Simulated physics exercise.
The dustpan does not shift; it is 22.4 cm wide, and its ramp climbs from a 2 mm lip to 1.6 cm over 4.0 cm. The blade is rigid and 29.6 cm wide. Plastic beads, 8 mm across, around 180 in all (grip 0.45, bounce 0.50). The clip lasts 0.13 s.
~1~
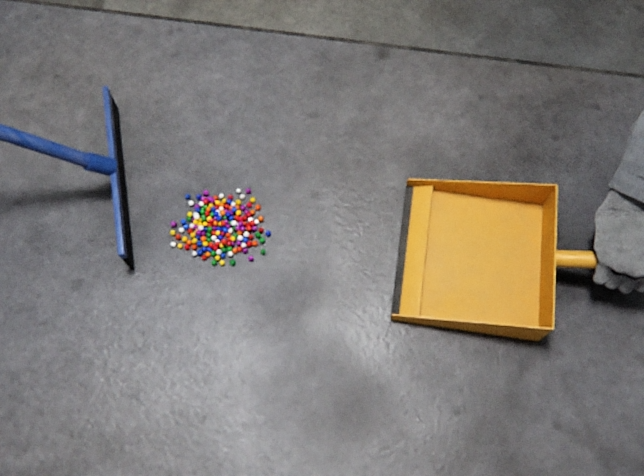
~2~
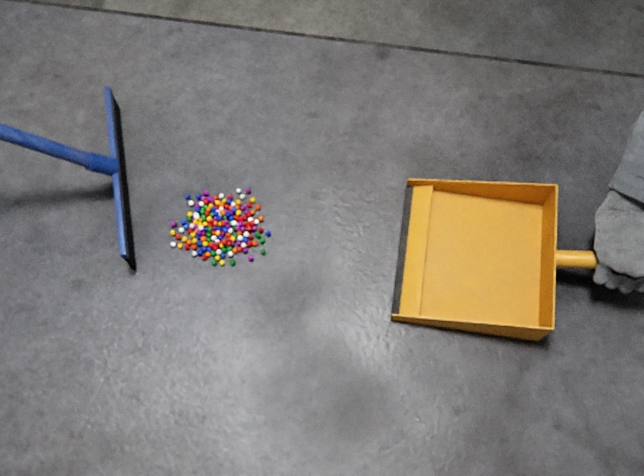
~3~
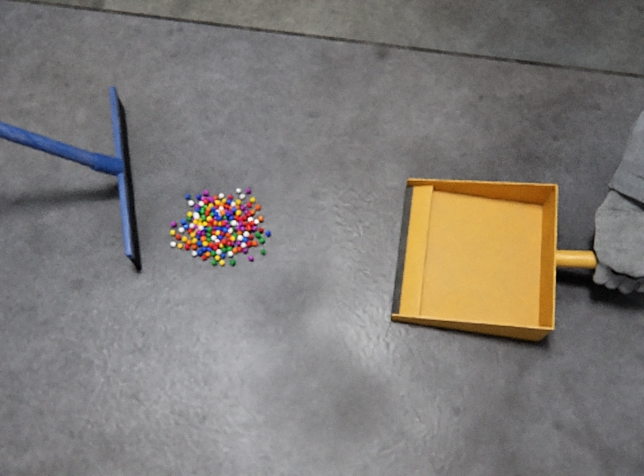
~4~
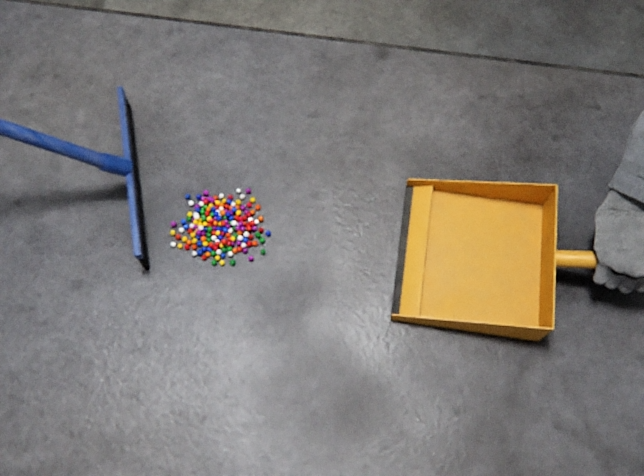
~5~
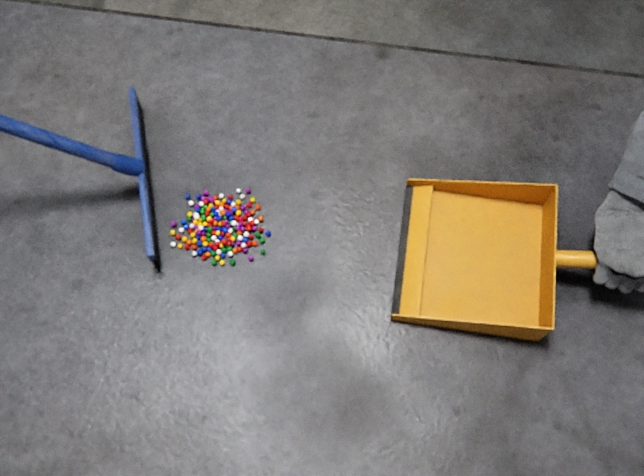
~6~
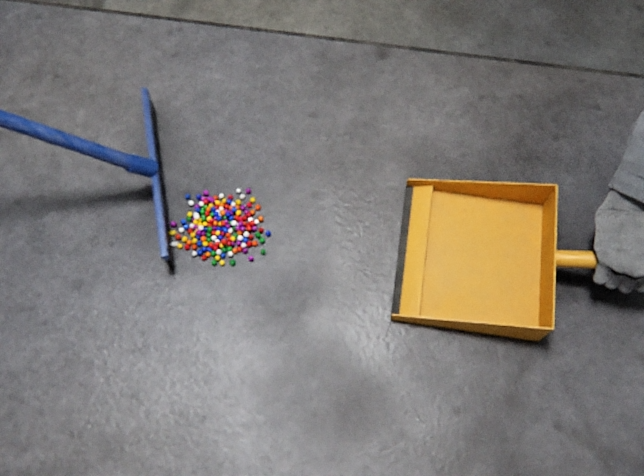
A blue long-handled blade slides a short way right across a grey floor, closing in on a small heap of multicoloured beads that stays still, while a grey-gloved hand at the right holds a yellow dustpan in place.
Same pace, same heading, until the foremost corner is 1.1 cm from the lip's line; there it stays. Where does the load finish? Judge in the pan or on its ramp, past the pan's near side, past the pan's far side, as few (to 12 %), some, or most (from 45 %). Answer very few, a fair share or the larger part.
Pan a fair share, near side very few, far side a fair share.
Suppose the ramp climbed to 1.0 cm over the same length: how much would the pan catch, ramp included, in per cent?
In that case some 30 per cent.
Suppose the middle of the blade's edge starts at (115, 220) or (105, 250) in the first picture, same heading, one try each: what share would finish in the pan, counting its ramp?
Some 20 and 15 per cent.
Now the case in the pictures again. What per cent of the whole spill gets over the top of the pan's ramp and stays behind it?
Some 0 per cent.
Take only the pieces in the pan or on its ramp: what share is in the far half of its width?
About 80 per cent.
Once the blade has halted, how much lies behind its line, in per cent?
Some 10 per cent.
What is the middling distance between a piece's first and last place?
About 32 cm.
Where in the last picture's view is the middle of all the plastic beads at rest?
Around (407, 209).
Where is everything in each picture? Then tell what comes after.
The first picture shows blade from (123, 255) to (107, 92), moved 0.0 cm, 0 of the pieces shifted so far; middle of the pieces at (221, 224); pan at (482, 262).
The second picture shows blade from (125, 255) to (109, 92), moved 0.3 cm, 0 of the pieces shifted so far; middle of the pieces at (221, 224).
The third picture shows blade from (130, 255) to (114, 93), moved 1.1 cm, 0 of the pieces shifted so far; middle of the pieces at (221, 224).
The fourth picture shows blade from (139, 256) to (122, 93), moved 2.4 cm, 0 of the pieces shifted so far; middle of the pieces at (221, 224).
The fifth picture shows blade from (152, 256) to (133, 93), moved 4.2 cm, 0 of the pieces shifted so far; middle of the pieces at (221, 224).
The sixth picture shows blade from (166, 257) to (146, 94), moved 6.3 cm, 0 of the pieces shifted so far; middle of the pieces at (221, 224); pan at (482, 262).
Then, 0.21 s after the last picture, middle of the blade 22 cm from the lip; 0 % over the lip, far side 5 %, near side 5 %.
Then, 0.35 s after the last picture, middle of the blade 11 cm from the lip; 0 % over the lip, far side 15 %, near side 5 %.
Then, 0.61 s after the last picture, middle of the blade 6 cm from the lip; 25 % over the lip, far side 30 %, near side 5 %.
In the end, pan 20 %, near side 5 %, far side 30 %, in front of the lip or behind the blade 40 %.
